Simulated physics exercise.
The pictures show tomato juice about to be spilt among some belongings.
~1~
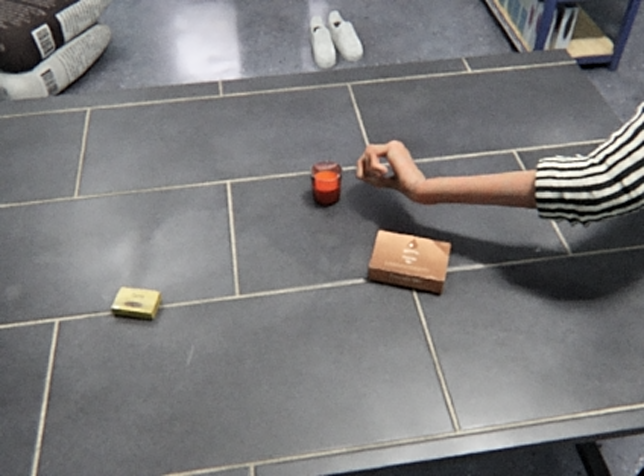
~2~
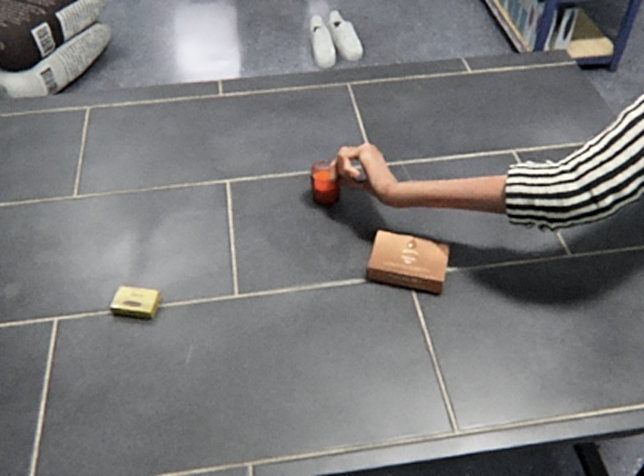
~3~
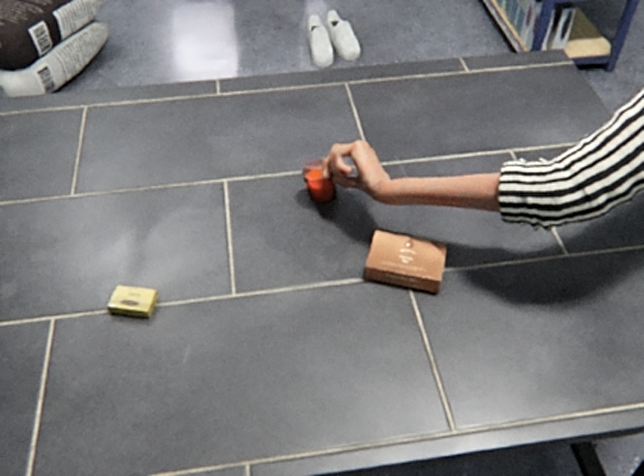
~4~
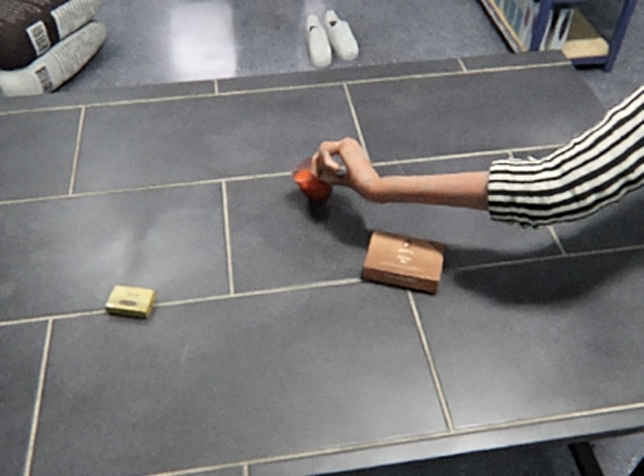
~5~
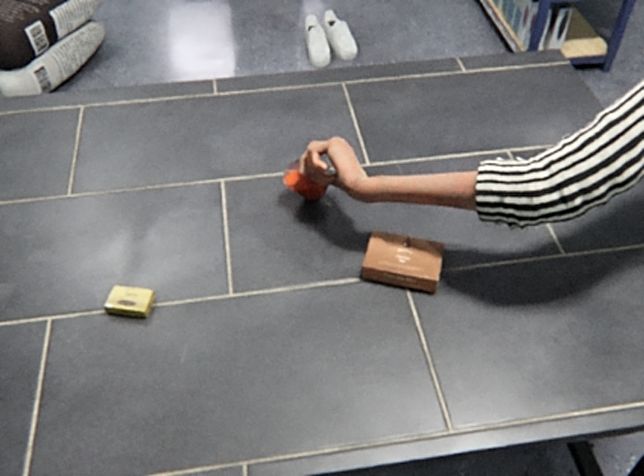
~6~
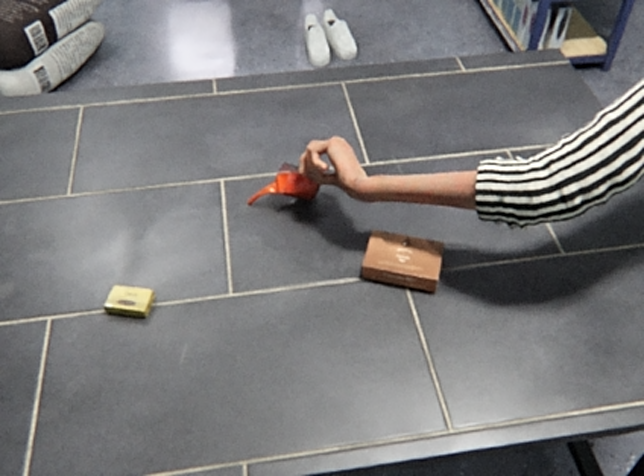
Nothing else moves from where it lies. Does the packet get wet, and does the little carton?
As for the packet, it keeps clear of it, and the little carton keeps clear of it.
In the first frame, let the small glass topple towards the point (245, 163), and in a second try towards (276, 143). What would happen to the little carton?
Try 1: Stays clear. Try 2: Stays clear.
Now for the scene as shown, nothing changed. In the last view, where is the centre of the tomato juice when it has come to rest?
Centre at roughly (161, 215).
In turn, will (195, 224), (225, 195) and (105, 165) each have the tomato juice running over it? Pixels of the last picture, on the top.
Checking each in turn gives in the spill, in the spill and out of the spill.
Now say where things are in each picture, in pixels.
In the first frame, it stands upright; small glass (327, 183) about two thirds full; packet (411, 255); little carton (135, 300).
In the second frame, it is being nudged; small glass about two thirds full, surface at (326, 181).
In the third frame, it is being nudged; small glass (320, 181) about two thirds full; little carton (132, 298).
In the fourth frame, it is being nudged; small glass (313, 180) tipped 25°; packet (406, 254).
In the fifth frame, it is being nudged; small glass (305, 180) tipped 40°.
In the sixth frame, it is falling; small glass (297, 183) tipped 60°; packet (404, 254); little carton (128, 298).
Next, the puddle covers about as much as a plate; the packet is clear of it; the little carton is clear of it.
Finally, the puddle covers about as much as a plate; the packet is clear of it; the little carton is clear of it.
